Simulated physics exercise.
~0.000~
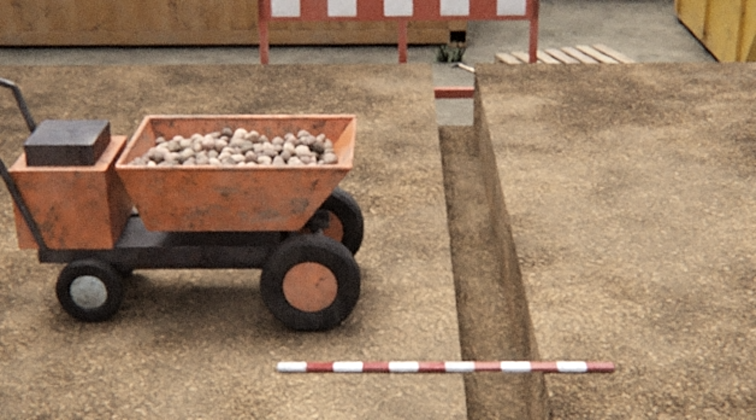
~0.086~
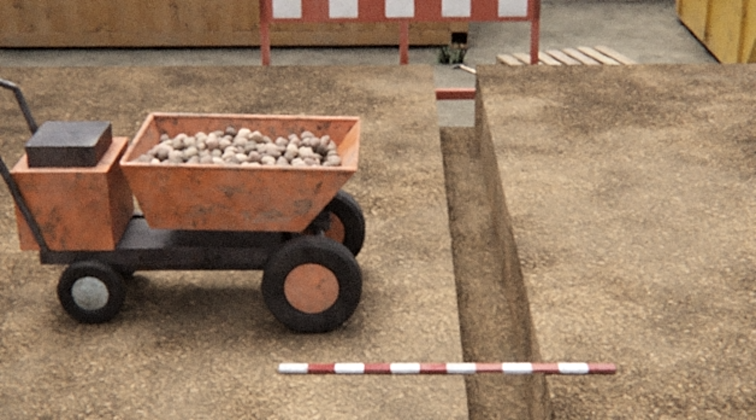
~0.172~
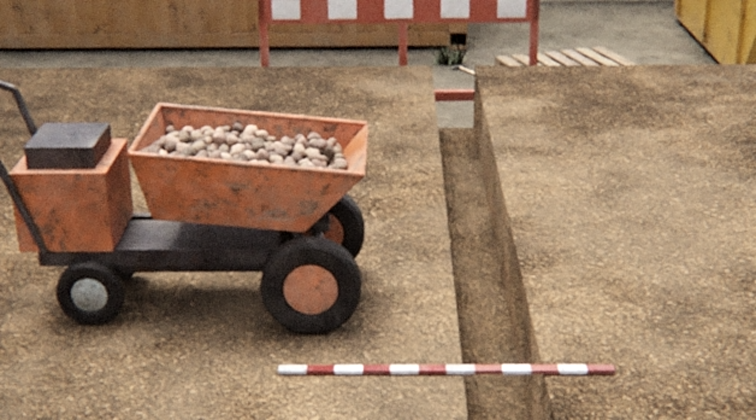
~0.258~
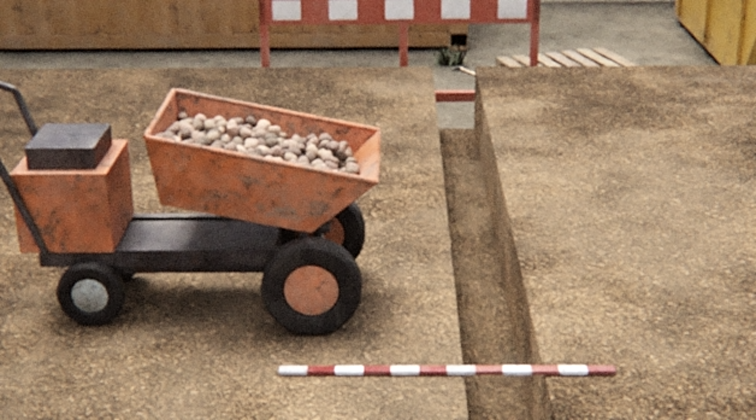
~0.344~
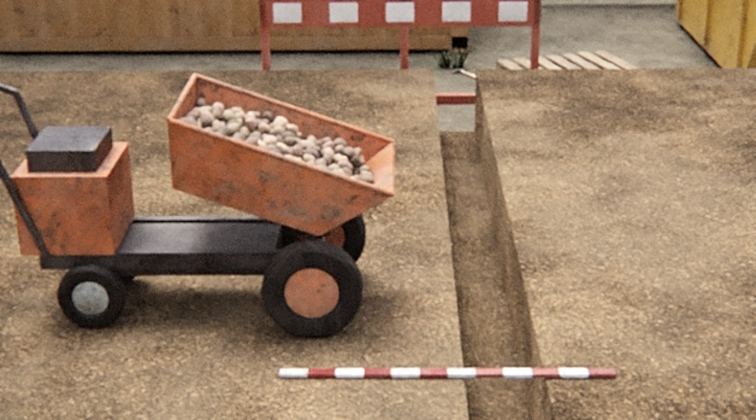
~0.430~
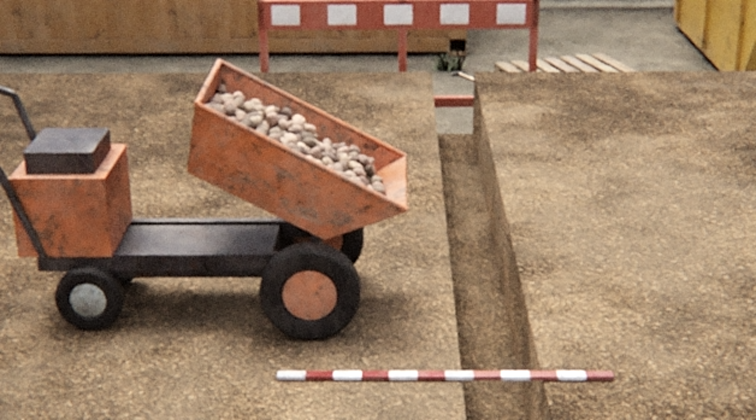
An orange motor barrow loaded with round beach stones stood left of a straight-sided trench, and its skip tilted slowly at first, then faster, the back rising high while the front lip swung down toward the right.
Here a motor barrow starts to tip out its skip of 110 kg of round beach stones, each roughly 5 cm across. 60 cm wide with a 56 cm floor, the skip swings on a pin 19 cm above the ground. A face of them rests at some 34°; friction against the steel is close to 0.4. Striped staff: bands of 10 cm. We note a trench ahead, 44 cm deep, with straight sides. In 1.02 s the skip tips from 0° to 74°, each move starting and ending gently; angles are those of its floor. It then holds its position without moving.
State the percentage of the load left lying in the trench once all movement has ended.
The share left there is about 90 per cent.
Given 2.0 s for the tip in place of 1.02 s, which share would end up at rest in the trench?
I'd put it at roughly 100 per cent.
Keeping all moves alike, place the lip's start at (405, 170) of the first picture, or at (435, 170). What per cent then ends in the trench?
Roughly 40 in a hundred from the first, 15 in a hundred from the second.
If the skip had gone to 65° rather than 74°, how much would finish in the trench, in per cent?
In that case near 90 per cent.
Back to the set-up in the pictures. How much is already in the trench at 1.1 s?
About 50 per cent by then.
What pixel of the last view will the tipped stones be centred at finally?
The resting stones are centred at roughly (495, 380).
After 0.8 s the floor is at 62°; 100 % in the skip; the foremost stones are at (443, 243).
After 1.1 s the floor is at 74°; 46 % in the skip, 50 % in the trench, 3 % past the trench; the foremost stones are at (554, 308).
After 1.5 s the floor is at 74°; 11 % in the skip, 1 % short of the trench, 78 % in the trench, 10 % past the trench; the foremost stones are at (666, 287).
After 3.4 s the floor is at 74°; 0 % in the skip, 90 % in the trench, 10 % past the trench; the foremost stones are past the picture's edge.
